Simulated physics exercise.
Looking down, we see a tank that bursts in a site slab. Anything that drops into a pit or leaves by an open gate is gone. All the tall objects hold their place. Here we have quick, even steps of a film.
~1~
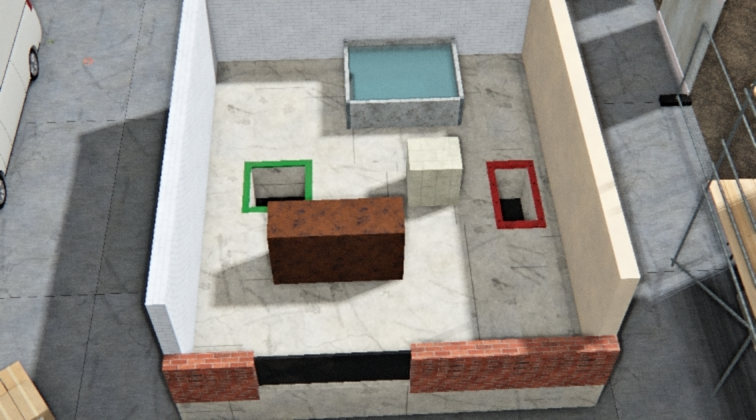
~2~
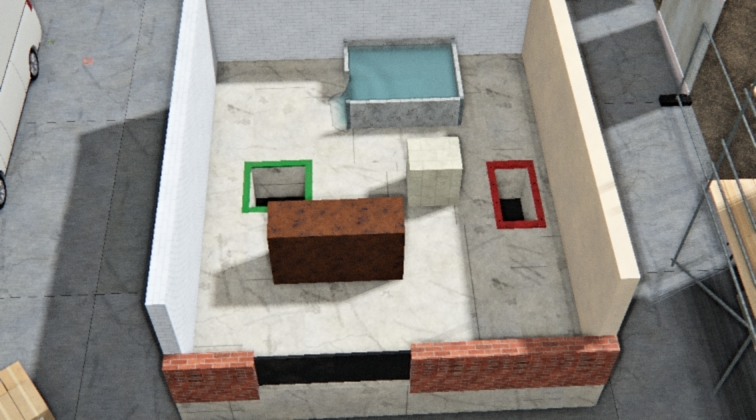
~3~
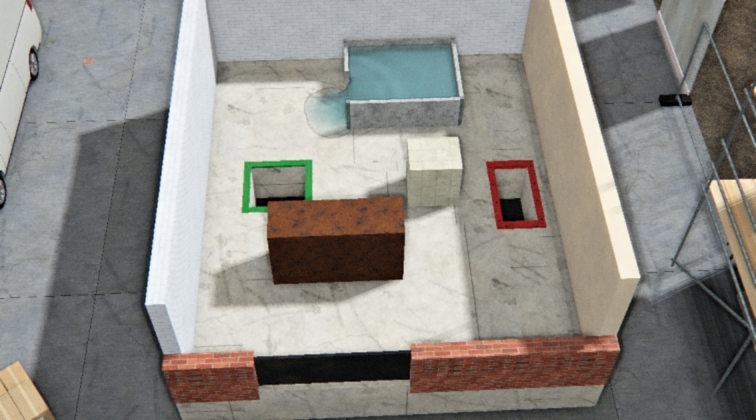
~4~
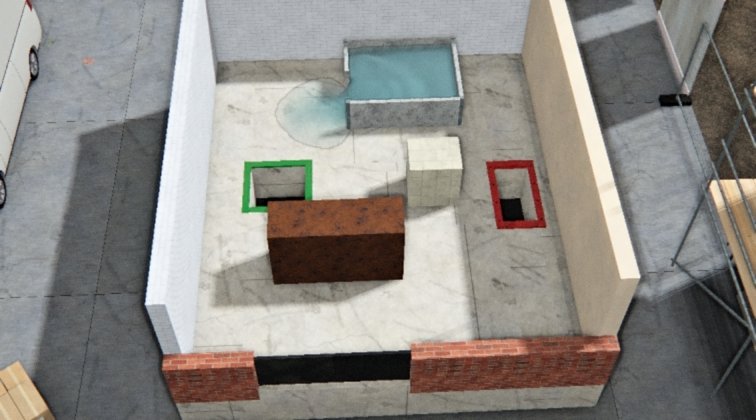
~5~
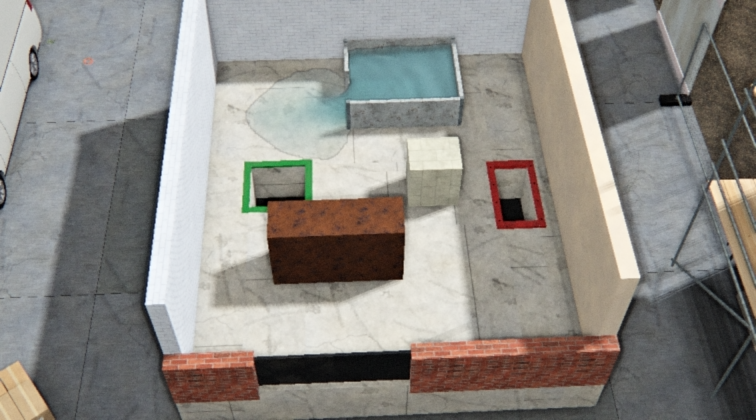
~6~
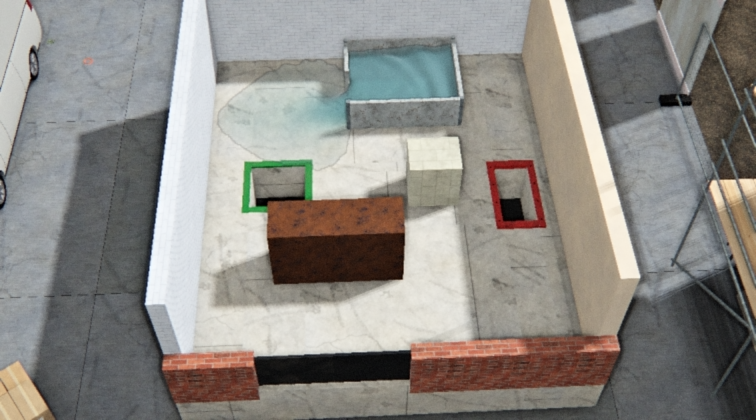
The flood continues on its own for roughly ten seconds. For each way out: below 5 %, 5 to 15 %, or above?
At the end, the gate drains a share short of five per cent; the red pit drains a share short of five per cent; the green pit drains a share exceeding fifteen per cent.
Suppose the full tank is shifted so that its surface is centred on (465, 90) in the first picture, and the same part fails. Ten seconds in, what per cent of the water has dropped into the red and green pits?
Approximate tally in per cent: Red pit 0, green pit 30.
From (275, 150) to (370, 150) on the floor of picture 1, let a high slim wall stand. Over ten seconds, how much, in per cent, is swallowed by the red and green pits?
I'd give red roughly 0 % and green roughly 10 %.
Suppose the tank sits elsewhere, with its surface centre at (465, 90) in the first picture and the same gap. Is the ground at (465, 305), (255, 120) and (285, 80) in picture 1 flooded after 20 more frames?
So, first one stays dry, second one got wet, third one got wet.
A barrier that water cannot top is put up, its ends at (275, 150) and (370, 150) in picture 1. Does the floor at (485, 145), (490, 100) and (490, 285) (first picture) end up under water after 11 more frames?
Running through them in order, the first comes out free from flooding, the second free from flooding and the last free from flooding.
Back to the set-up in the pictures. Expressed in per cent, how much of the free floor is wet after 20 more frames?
I'd estimate some 35 per cent.
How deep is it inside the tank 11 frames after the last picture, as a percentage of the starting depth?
Roughly 58 per cent.
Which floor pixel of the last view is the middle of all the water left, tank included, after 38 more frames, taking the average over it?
I'd point to (328, 140).
A moment on, water covers 20 % of the floor; the gate 0 %, the red pit 0 %, the green pit 2 %.
Next, water covers 20 % of the floor; the gate 0 %, the red pit 0 %, the green pit 5 %.
Then, water covers 35 % of the floor; the gate 0 %, the red pit 0 %, the green pit 9 %.
Later, water covers 45 % of the floor; the gate 0 %, the red pit 0 %, the green pit 18 %.
In the end, water covers 75 % of the floor; the gate 0 %, the red pit 0 %, the green pit 28 %.
